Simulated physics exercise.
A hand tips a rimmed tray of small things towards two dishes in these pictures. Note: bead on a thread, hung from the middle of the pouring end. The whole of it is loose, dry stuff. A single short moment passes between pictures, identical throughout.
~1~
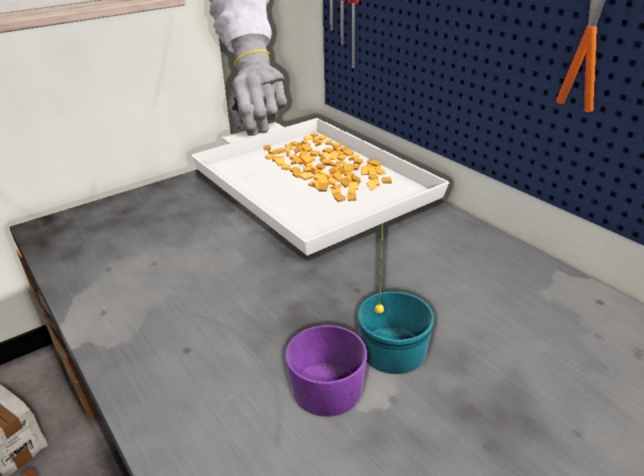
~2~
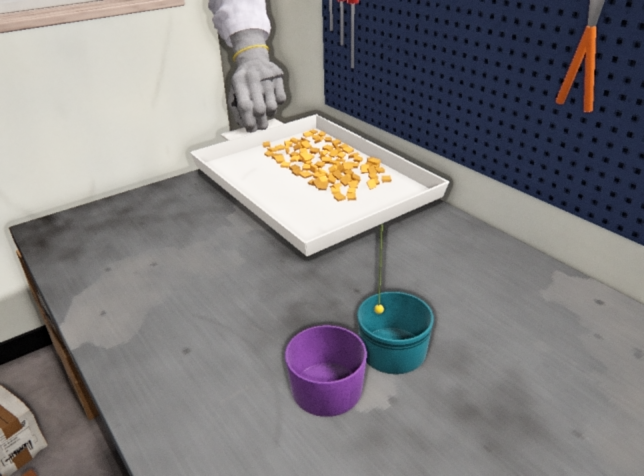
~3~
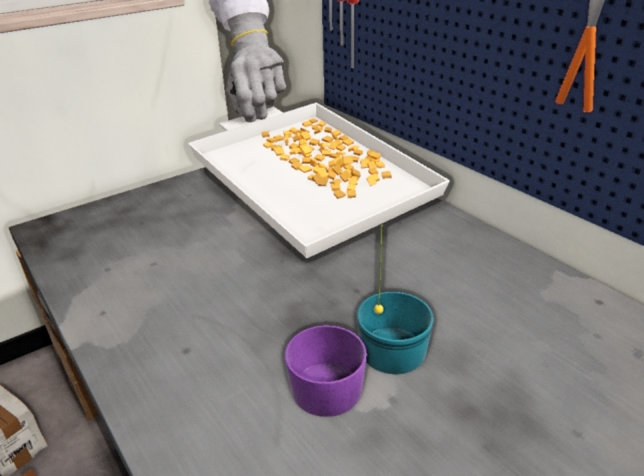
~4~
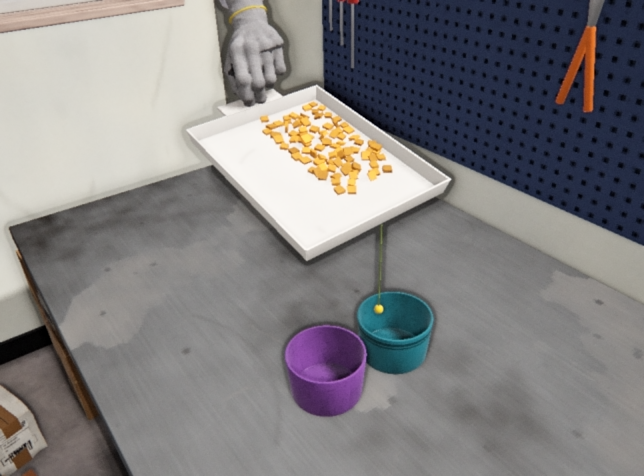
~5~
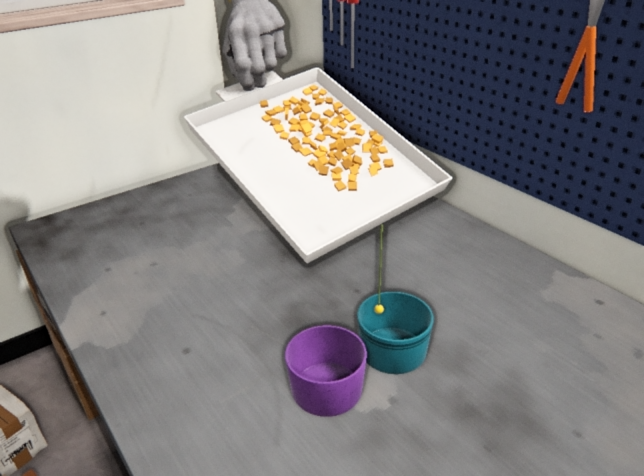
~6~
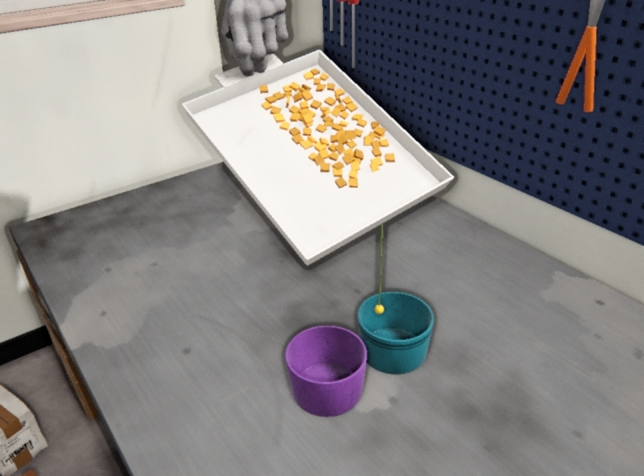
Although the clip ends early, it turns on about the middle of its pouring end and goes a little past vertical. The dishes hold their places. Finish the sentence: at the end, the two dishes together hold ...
... more than half of the load.
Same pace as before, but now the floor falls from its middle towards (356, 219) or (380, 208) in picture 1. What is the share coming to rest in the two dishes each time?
Lab note: Try 1 = 40 %, try 2 = 20 %.
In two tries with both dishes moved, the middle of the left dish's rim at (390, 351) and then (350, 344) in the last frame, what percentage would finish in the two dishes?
In order: 20 percent and 60 percent.
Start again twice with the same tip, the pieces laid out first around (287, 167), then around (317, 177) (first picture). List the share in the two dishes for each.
The first start yields 80 per cent, the second 80 per cent.
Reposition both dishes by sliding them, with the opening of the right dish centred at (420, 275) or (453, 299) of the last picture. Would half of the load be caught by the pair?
With the first shift the pair saves less than a half; with the second, less than a half.
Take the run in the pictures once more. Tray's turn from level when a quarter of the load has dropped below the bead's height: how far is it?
At about 85°.
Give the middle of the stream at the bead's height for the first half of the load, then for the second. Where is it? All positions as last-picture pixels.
Earlier half at (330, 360), later half at (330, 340).
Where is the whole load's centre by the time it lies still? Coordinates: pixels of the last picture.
(327, 394).
Just after the last frame, tray tipped steeply; almost all on the tray; about a tenth in the air.
A moment on, tray tipped past a quarter turn; roughly a third on the tray; roughly a quarter in the left dish; roughly a quarter outside both; roughly a quarter in the air.
Further on, tray tipped past a quarter turn; roughly two thirds in the left dish; roughly a third outside both.
When it is over, tray tipped past a quarter turn; roughly two thirds in the left dish; not one in the right dish; roughly a third outside both.
